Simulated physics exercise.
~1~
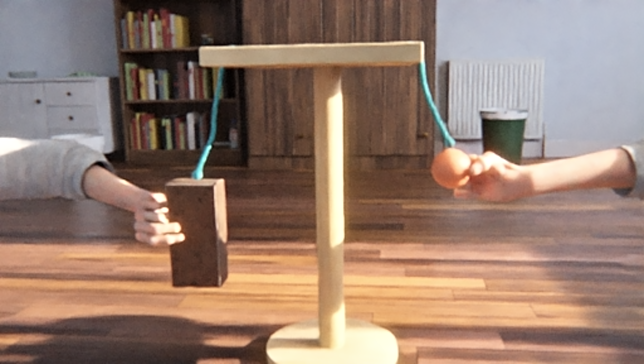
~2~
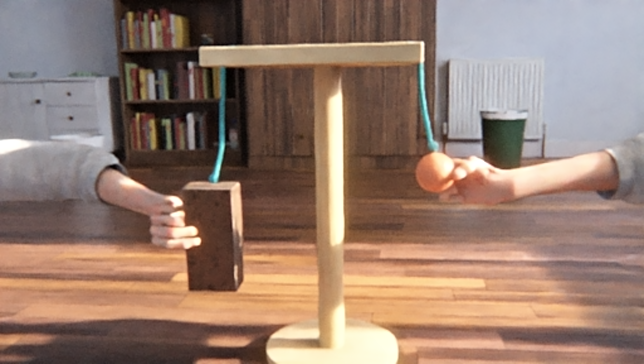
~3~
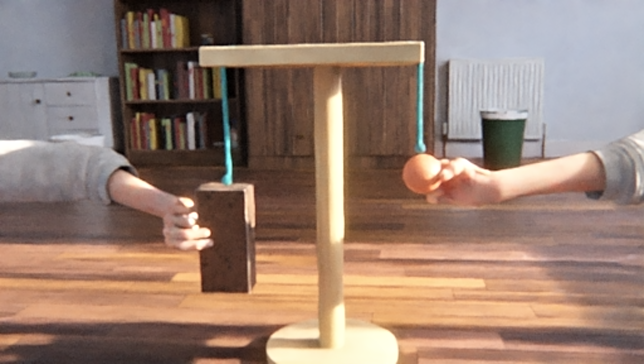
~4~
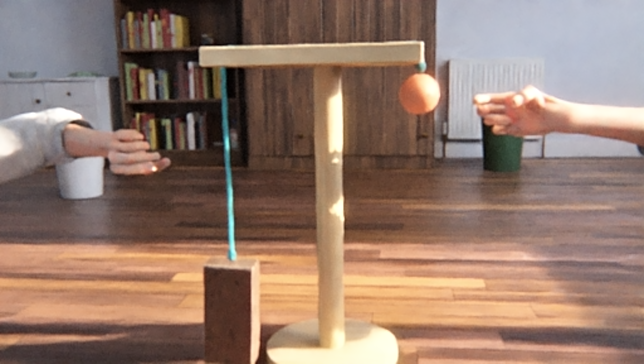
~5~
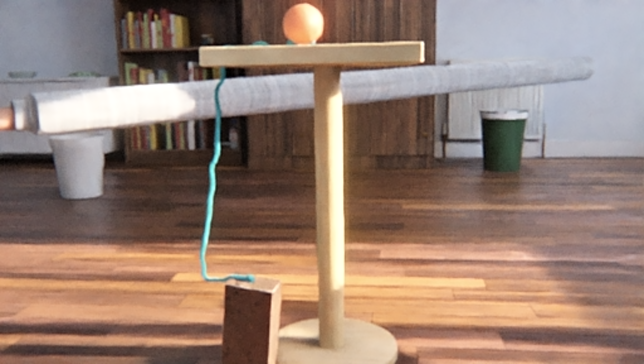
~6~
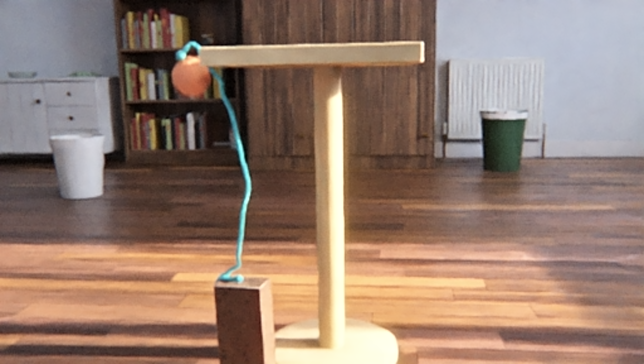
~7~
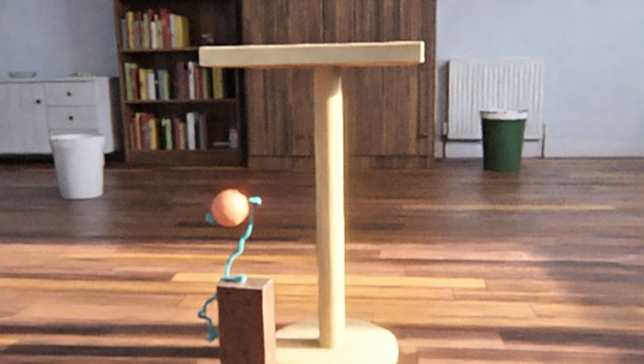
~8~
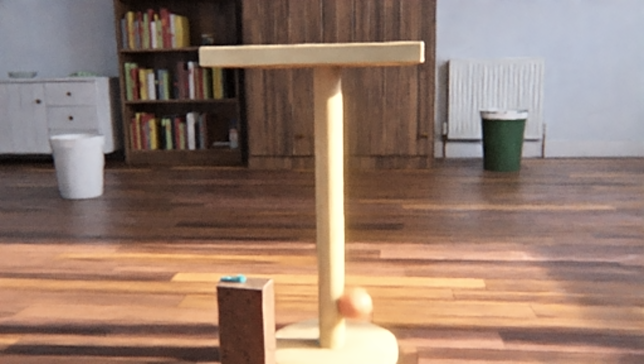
Two hands let go of a brown brick and an orange ball hung from a blue cord over a wooden stand; the brick dropped on the left, pulling the ball up over the top, and both ended down on the floor.
